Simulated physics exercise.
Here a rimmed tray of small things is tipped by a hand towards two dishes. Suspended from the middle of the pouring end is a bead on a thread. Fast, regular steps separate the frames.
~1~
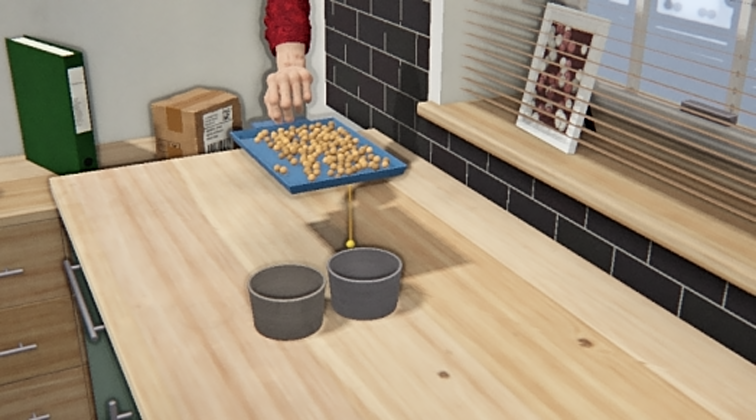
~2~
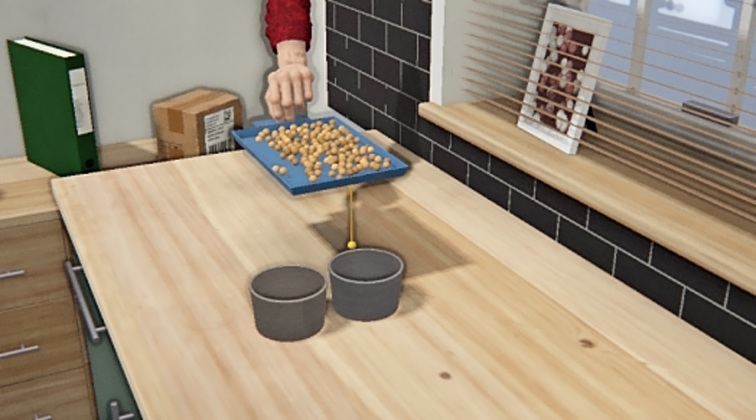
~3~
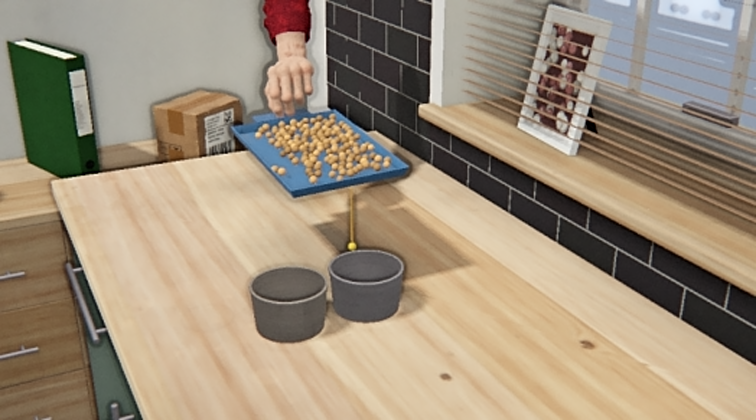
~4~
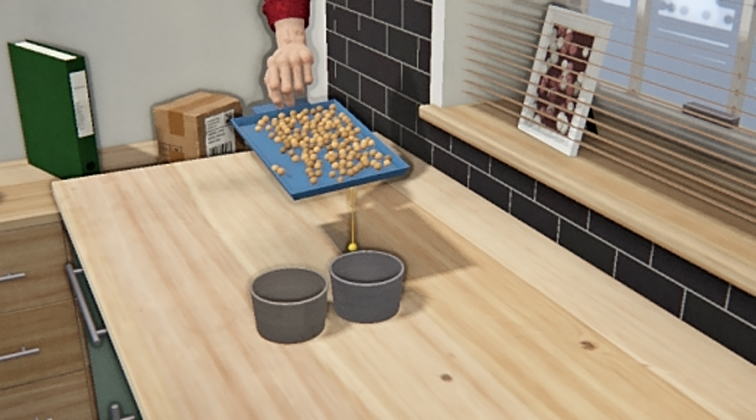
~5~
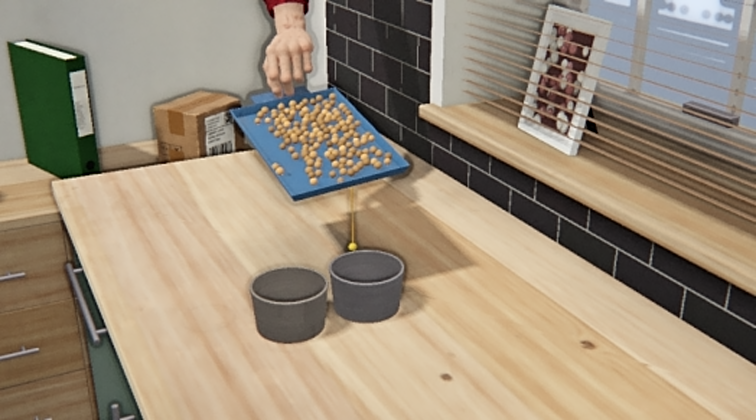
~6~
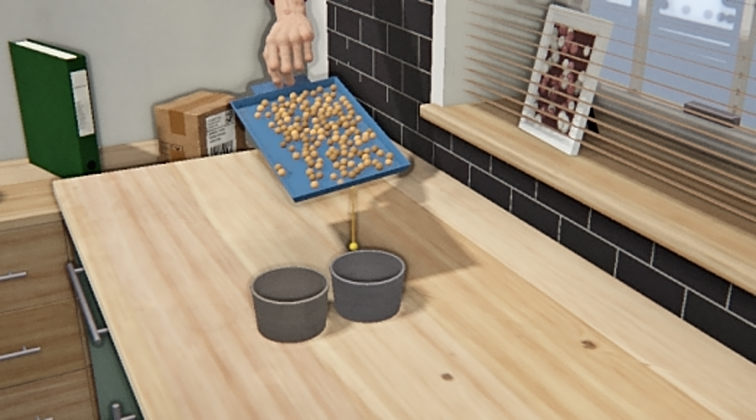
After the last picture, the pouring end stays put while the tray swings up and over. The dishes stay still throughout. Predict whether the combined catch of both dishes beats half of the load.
The combined catch beats half.
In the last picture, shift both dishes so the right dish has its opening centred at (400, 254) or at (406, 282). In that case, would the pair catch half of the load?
Try 1: The greater share; try 2: A lesser share.
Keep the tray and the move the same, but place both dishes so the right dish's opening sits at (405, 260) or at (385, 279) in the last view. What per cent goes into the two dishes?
Trial 1: 70 percent; trial 2: 40 percent.
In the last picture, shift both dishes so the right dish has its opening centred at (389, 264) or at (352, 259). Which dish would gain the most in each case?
First try, the one on the left; second try, the one on the left.
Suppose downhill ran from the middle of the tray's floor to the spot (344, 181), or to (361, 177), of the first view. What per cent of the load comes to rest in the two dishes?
The first try gives close to 70 per cent, the second close to 50 per cent.
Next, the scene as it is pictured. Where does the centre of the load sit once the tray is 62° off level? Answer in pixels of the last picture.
The middle of the pieces sits at roughly (314, 245).
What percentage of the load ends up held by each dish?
Per hundred pieces, the left dish ends with about 70 and the right dish with about 20.
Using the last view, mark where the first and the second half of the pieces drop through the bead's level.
Starting near (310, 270), moving on to near (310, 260).
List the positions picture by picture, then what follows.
In the first picture, corners of the pouring end (292, 184) and (402, 165), level; middle of the load (319, 148), round wooden beads; left dish (302, 316); right dish (381, 296); bead on its thread (351, 244).
In the second picture, corners of the pouring end (293, 186) and (404, 166), level; middle of the load (320, 148).
In the third picture, corners of the pouring end (293, 188) and (404, 166), tipped barely, lowest at the left corner; middle of the load (320, 145).
In the fourth picture, corners of the pouring end (294, 191) and (405, 166), tipped a little, lowest at the left corner; middle of the load (321, 141).
In the fifth picture, corners of the pouring end (294, 193) and (405, 164), tipped a little, lowest at the left corner; middle of the load (320, 135).
In the sixth picture, corners of the pouring end (295, 195) and (406, 163), tipped clearly, lowest at the left corner; middle of the load (321, 132), every one on the move; left dish (305, 318); right dish (384, 298).
Just after the last frame, tray tipped steeply; roughly a third on the tray; roughly a third in the left dish; about a tenth in the right dish; about a tenth outside both; about a tenth in the air.
A moment on, tray tipped past a quarter turn; roughly two thirds in the left dish; roughly a quarter in the right dish; about a tenth outside both; just a few in the air.
Further on, tray tipped past a quarter turn; roughly two thirds in the left dish; roughly a quarter in the right dish; about a tenth outside both.
When it is over, tray tipped past a quarter turn; roughly two thirds in the left dish; roughly a quarter in the right dish; about a tenth outside both.
